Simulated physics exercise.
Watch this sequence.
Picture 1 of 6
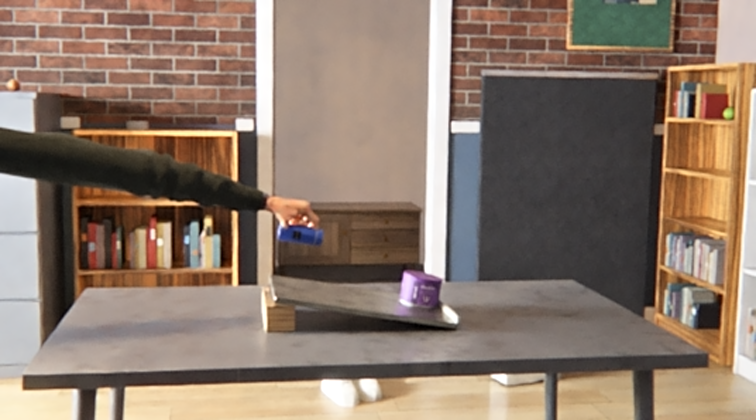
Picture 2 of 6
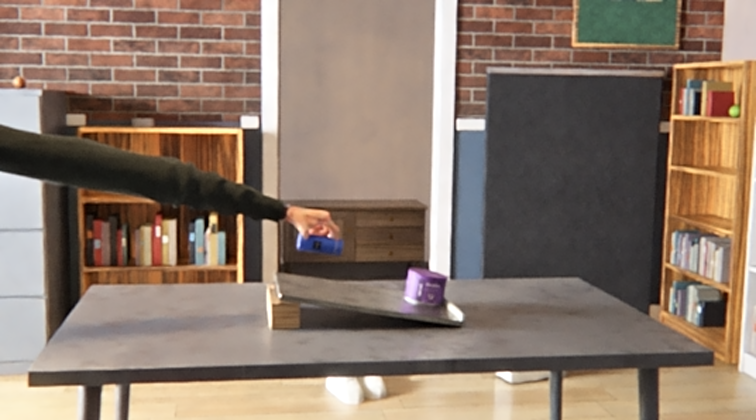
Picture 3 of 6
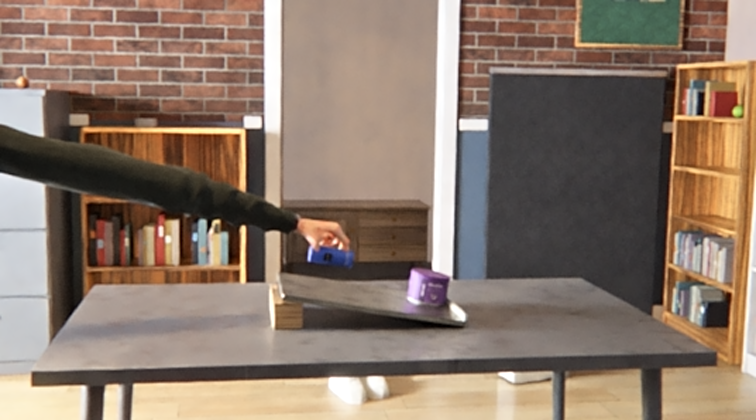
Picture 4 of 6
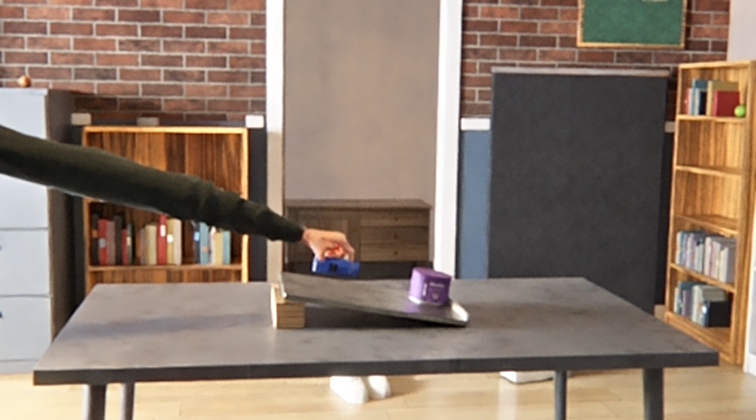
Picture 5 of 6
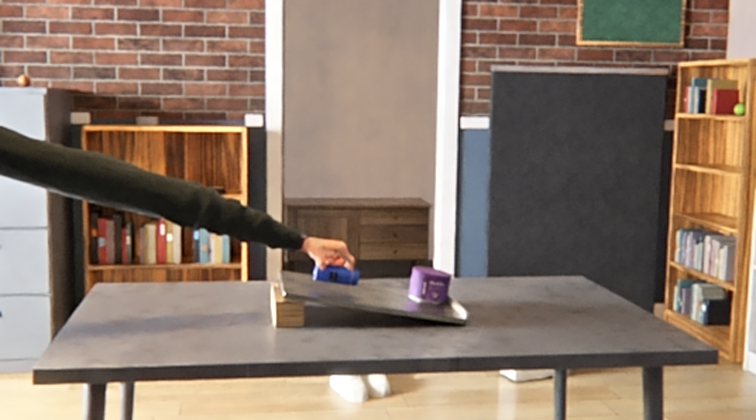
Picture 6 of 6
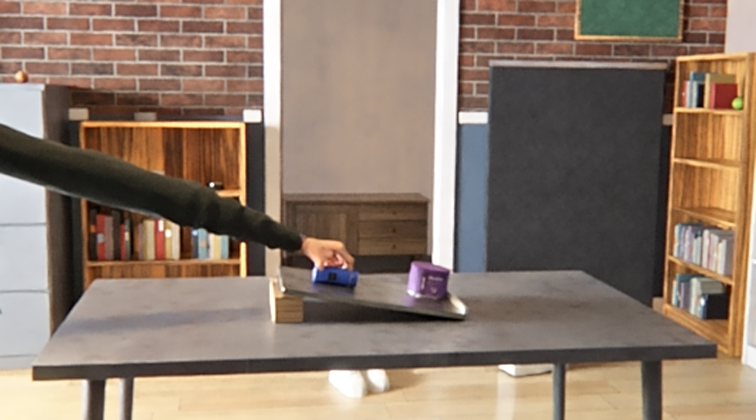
A hand lowers a blue shaker onto a tilted board behind a purple tub.
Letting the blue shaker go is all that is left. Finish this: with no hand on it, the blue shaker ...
With no hand on it, the blue shaker stays still.
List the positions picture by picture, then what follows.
In the first picture, still above its spot; blue shaker (300, 234); purple tub (421, 290).
In the second picture, still above its spot; blue shaker (320, 244); purple tub (426, 287).
In the third picture, still above its spot; blue shaker (331, 256); purple tub (429, 287).
In the fourth picture, still above its spot; blue shaker (336, 267); purple tub (430, 287).
In the fifth picture, still above its spot; blue shaker (337, 275); purple tub (430, 285).
In the sixth picture, set down, still held; blue shaker (336, 275); purple tub (429, 280).
Then, 0.30 s past the last view, nothing moves.
Then, 0.70 s past the last view, blue shaker resting near (335, 276).
Finally, both still in place. Final places as the last picture's camera would see them, blue shaker near (335, 276). The blue shaker keeps its place.
